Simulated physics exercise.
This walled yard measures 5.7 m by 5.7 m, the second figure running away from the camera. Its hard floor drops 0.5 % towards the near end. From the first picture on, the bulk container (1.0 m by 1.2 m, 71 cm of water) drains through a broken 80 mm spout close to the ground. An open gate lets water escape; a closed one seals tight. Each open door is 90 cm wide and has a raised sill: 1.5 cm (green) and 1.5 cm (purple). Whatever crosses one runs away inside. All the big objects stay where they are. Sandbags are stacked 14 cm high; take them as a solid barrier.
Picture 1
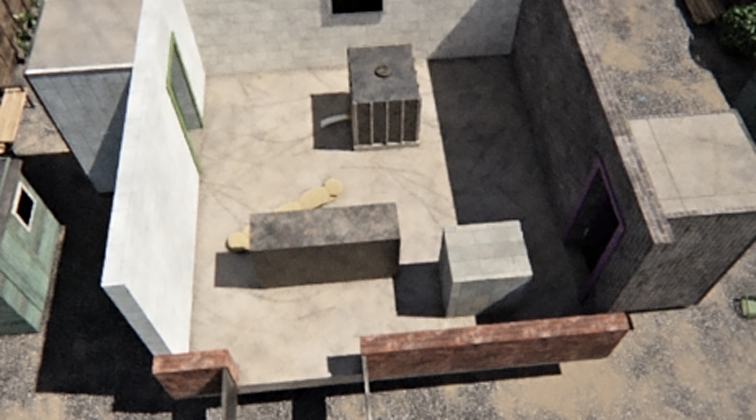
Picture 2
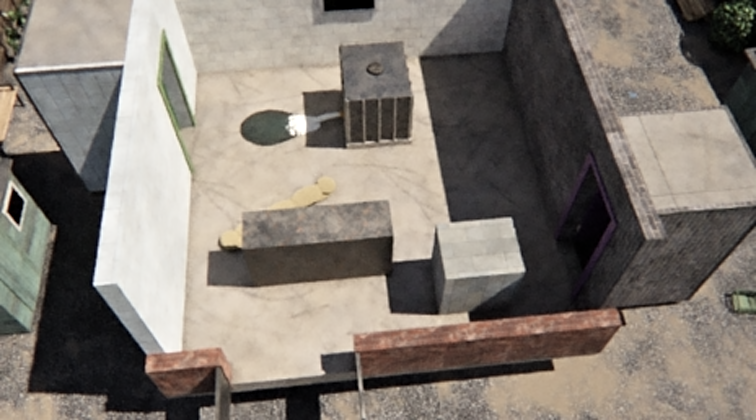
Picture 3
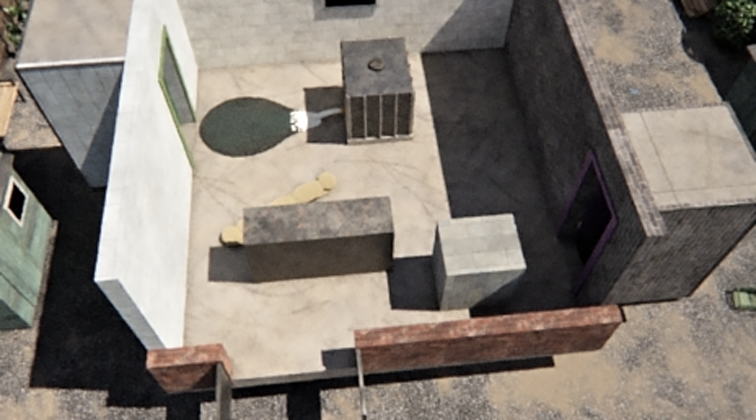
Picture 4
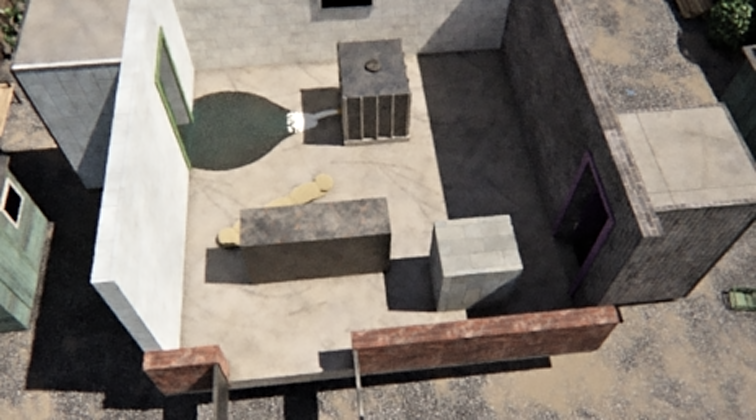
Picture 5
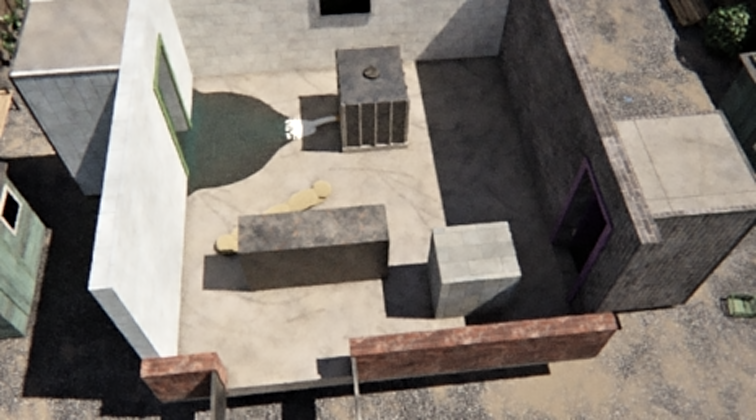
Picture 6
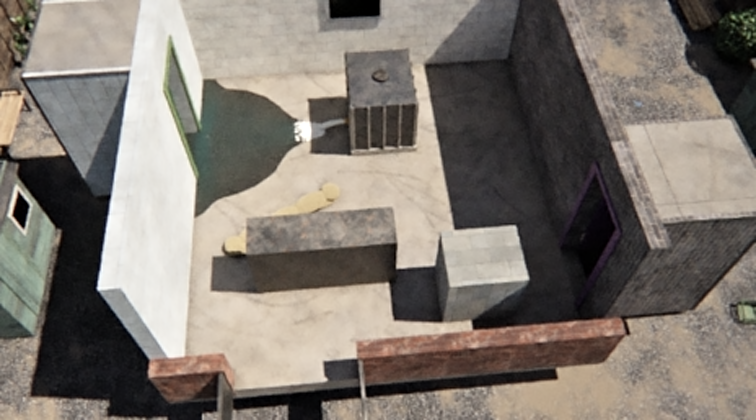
Dark liquid spreading from a slatted bulk container across a walled yard's pale floor, reaching the left wall and widening alongside it.
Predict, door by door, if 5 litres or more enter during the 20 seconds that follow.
The water let in: At the green door it passes the limit; at the purple door it keeps below the limit.
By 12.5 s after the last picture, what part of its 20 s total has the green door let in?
Some 80 per cent by then.
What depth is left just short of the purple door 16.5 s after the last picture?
Roughly 0.0 cm deep.
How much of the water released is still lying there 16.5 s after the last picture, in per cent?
Some 78 per cent remains.
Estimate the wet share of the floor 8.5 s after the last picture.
About 35 per cent.
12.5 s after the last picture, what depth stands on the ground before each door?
In cm: Green 3.0, purple 0.0.
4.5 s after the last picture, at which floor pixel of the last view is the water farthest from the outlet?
Near (189, 306).
Then, 1.5 s after the last picture water covers 15 % of the floor and is deepest (4 cm) near (199, 144); green door 3.3 cm at the sill, 7 L in, purple door not reached.
Then, 4.5 s after the last picture water covers 20 % of the floor and is deepest (3 cm) near (199, 152); green door 3.2 cm at the sill, 16 L in, purple door not reached.
Then, 8.5 s after the last picture water covers 35 % of the floor and is deepest (3 cm) near (200, 128); green door 3.2 cm at the sill, 25 L in, purple door not reached.
Then, 12.5 s after the last picture water covers 40 % of the floor and is deepest (3 cm) near (200, 128); green door 3.1 cm at the sill, 36 L in, purple door not reached.
Then, 16.5 s after the last picture water covers 45 % of the floor and is deepest (3 cm) near (200, 128); green door 3.1 cm at the sill, 45 L in, purple door not reached.
